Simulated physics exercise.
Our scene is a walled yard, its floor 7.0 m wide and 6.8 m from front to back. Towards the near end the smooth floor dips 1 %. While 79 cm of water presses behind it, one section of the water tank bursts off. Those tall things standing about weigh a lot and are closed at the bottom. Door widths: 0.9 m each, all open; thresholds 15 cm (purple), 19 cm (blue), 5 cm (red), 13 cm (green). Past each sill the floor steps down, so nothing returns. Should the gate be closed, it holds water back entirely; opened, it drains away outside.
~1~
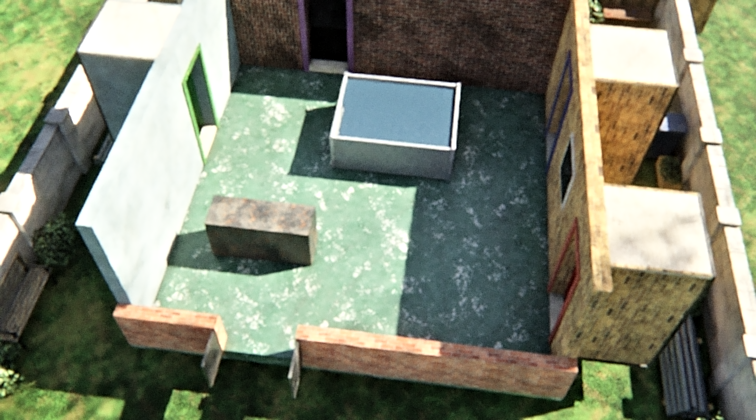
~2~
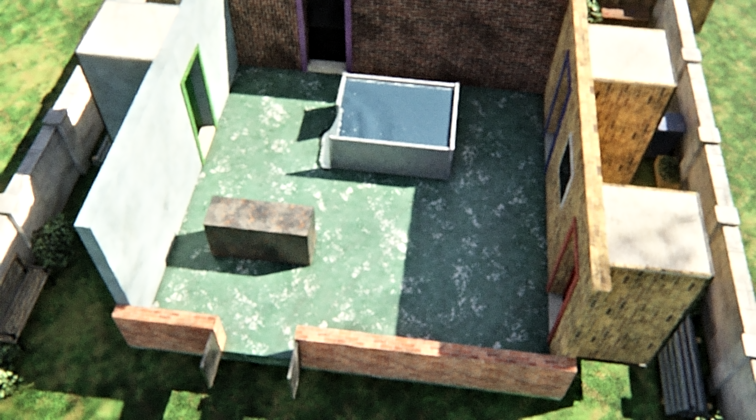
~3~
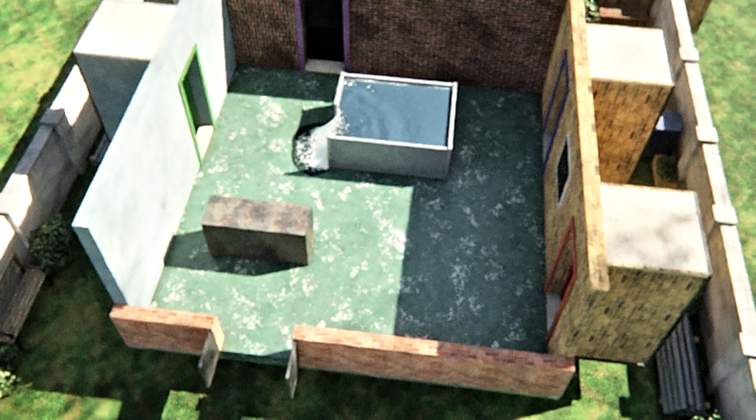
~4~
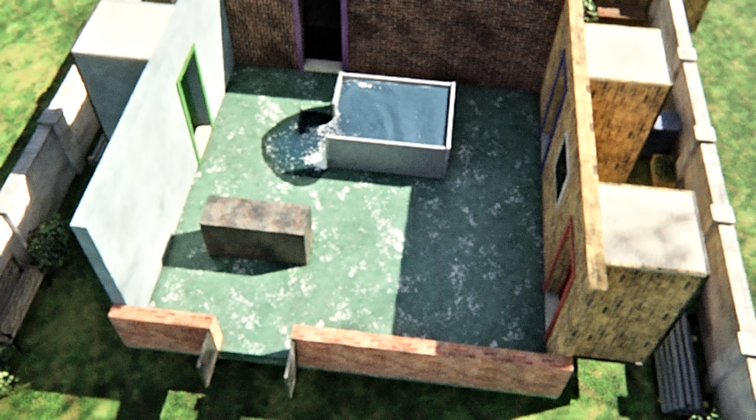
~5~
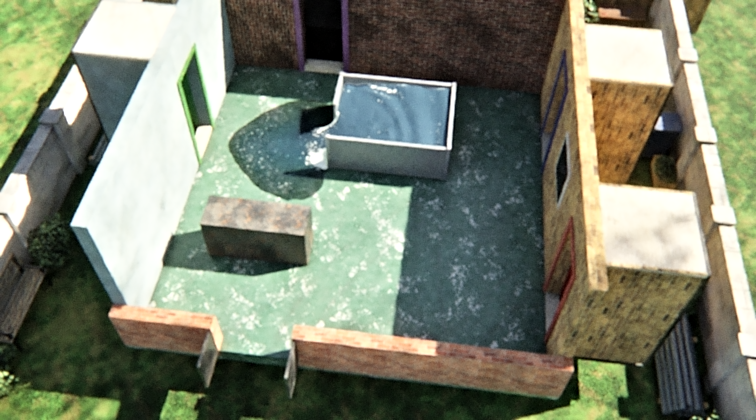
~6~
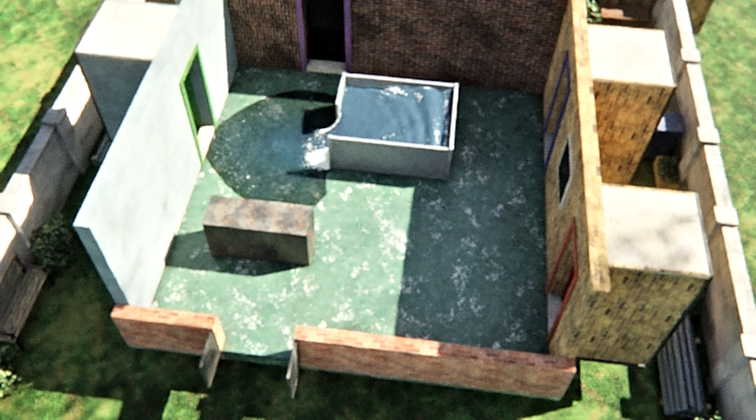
A walled yard with a mottled green floor and grass outside is seen from high above its near end. A pale tank of water stands near the dark brick back wall, with a green-framed doorway at left, a brown block nearer, and tan brick at right. Water bursts from the tank's left side, foams, and spreads leftward and nearer in a widening dark pool, while the view barely shifts.
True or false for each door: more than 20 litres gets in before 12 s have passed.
Purple door false, blue door false, red door true, green door true.
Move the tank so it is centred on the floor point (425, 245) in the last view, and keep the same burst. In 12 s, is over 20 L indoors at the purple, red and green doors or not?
Well, against that limit, at purple it's within bounds, at red it's within bounds, and at green it's within bounds.
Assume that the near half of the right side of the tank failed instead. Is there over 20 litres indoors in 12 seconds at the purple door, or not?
Measured against that limit, the purple door stays within it.
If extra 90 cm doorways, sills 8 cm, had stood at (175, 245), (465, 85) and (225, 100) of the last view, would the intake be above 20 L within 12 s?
More, less, more.
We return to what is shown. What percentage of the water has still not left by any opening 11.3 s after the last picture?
Share still there: About 80 %.
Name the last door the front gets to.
Answer: The red door.
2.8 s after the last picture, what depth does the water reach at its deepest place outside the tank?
Some 27 cm deep.
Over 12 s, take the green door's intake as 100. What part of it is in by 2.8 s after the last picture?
Some 80 per cent by then.
Then, 0.7 s after the last picture water covers 25 % of the floor and is deepest (44 cm) near (330, 156); purple door not reached, blue door not reached, red door not reached, green door 25 cm at the sill, 68 L in.
Then, 1.5 s after the last picture water covers 25 % of the floor and is deepest (37 cm) near (238, 68); purple door 2 cm at the sill, 0 L in, blue door not reached, red door not reached, green door 34 cm at the sill, 190 L in.
Then, 2.8 s after the last picture water covers 40 % of the floor and is deepest (27 cm) near (164, 330); purple door 5 cm at the sill, 0 L in, blue door not reached, red door not reached, green door 23 cm at the sill, 299 L in.
Then, 6.3 s after the last picture water covers 80 % of the floor and is deepest (19 cm) near (143, 327); purple door 6 cm at the sill, 0 L in, blue door 5 cm at the sill, 0 L in, red door 3 cm at the sill, 0 L in, green door 13 cm at the sill, 367 L in.
Then, 11.3 s after the last picture water covers 100 % of the floor and is deepest (12 cm) near (457, 366); purple door 3 cm at the sill, 0 L in, blue door 5 cm at the sill, 0 L in, red door 9 cm at the sill, 39 L in, green door 9 cm at the sill, 370 L in.
